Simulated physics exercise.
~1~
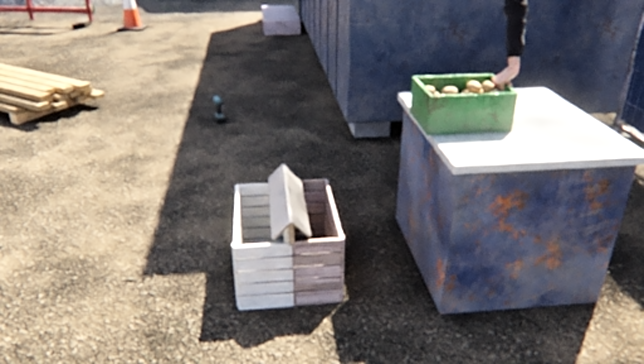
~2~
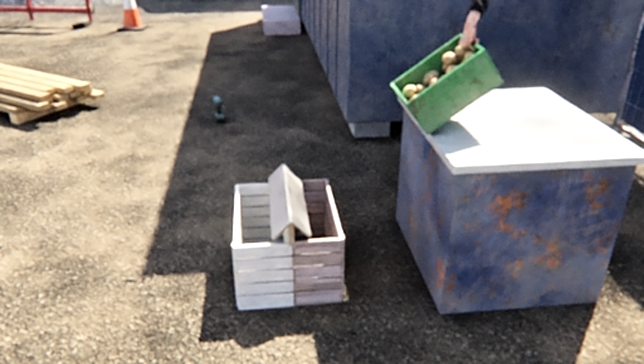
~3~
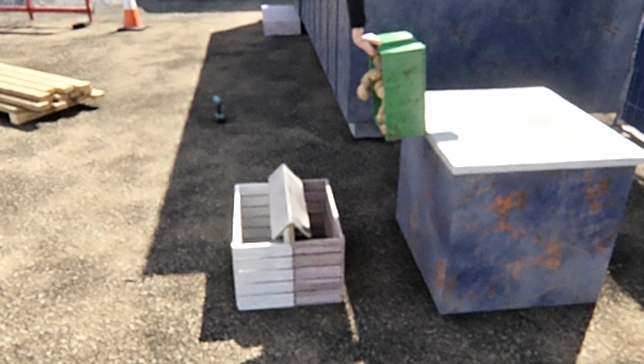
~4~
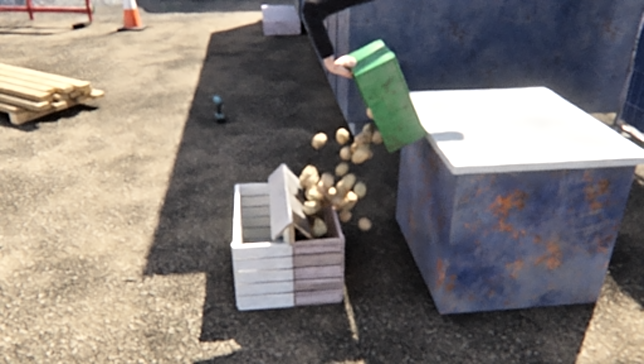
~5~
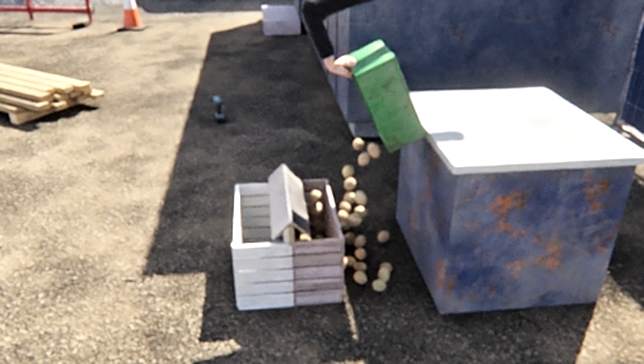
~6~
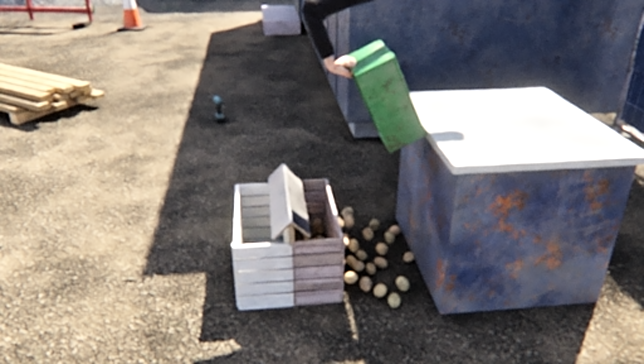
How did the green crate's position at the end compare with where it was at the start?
At the start the green crate sat upright on the white top of the bench, but by the end it was held steeply tipped over at the bench's left edge.
